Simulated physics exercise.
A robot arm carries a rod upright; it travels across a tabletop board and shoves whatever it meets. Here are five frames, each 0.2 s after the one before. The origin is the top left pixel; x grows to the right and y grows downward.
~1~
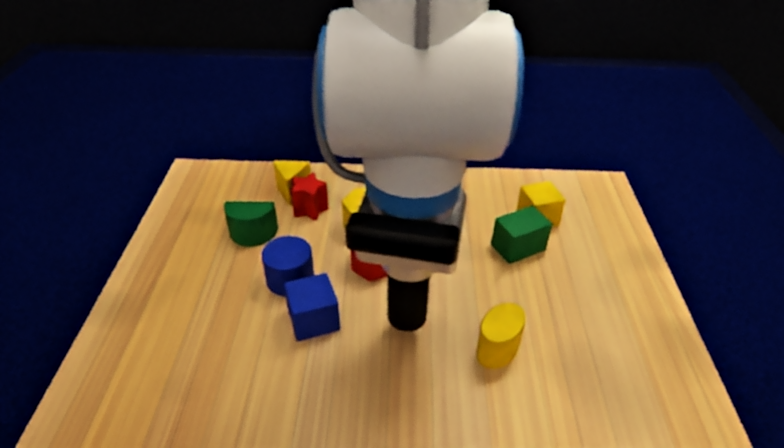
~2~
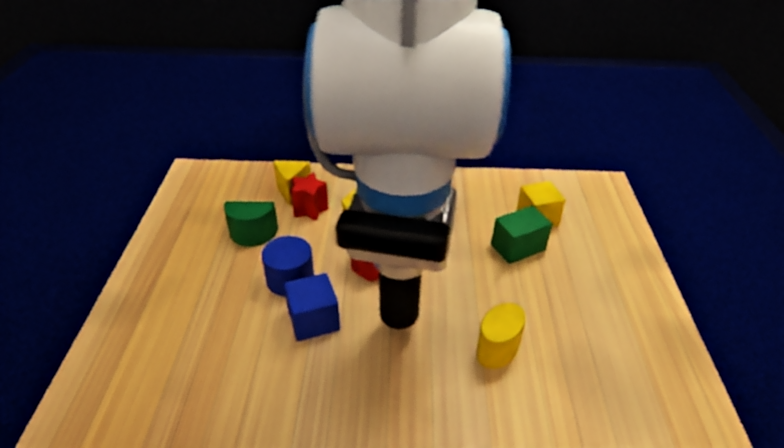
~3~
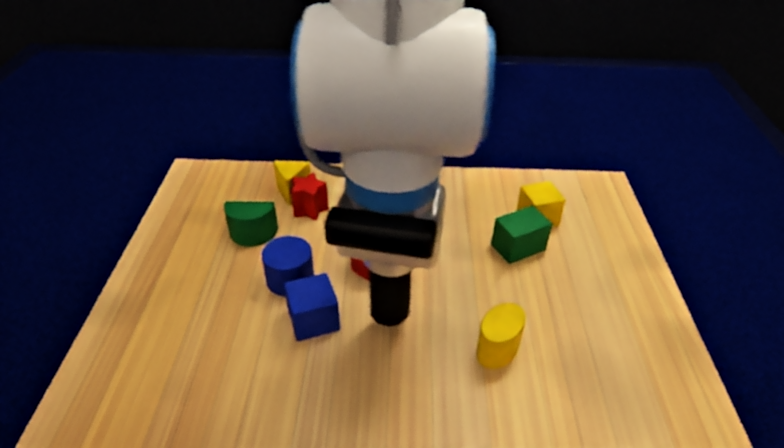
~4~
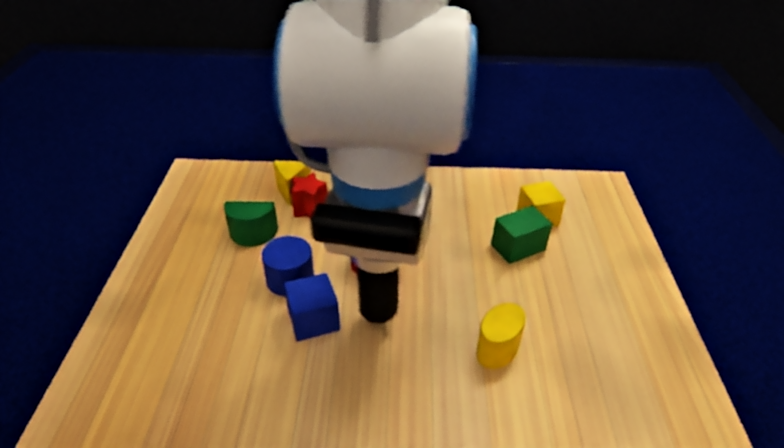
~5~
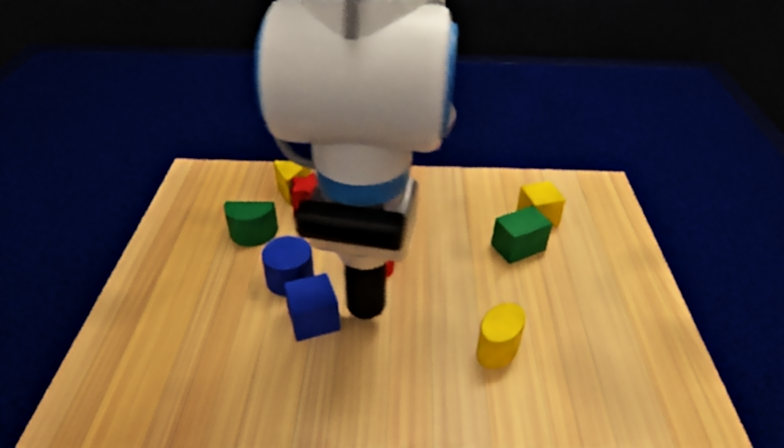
A white robot arm with a black rod slid a little to the left above a wooden table of scattered colourful blocks, nearing the blue square block, while none of the blocks moved.
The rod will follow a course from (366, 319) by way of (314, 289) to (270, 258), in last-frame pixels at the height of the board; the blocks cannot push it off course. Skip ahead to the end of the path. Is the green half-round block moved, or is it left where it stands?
It gets moved.
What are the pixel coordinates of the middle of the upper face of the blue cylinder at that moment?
Just about (227, 224).
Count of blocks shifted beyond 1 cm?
That's three or more.
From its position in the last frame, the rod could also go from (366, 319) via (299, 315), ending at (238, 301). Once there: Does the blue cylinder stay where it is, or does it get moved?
Stays put.
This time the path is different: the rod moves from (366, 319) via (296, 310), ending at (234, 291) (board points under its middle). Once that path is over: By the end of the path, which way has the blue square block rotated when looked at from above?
Counterclockwise rotation.
The first path, step by step. One third of the way, rod (328, 283); blue square block (293, 292), turned 20° anticlockwise.
Two thirds of the way, rod (295, 263); blue cylinder (258, 237); blue square block (290, 292), turned 30° anticlockwise.
At the end, rod (268, 244); green half-round block (235, 197), turned 40° clockwise; blue cylinder (227, 224); blue square block (290, 292), turned 30° anticlockwise; red six-sided block not moved.
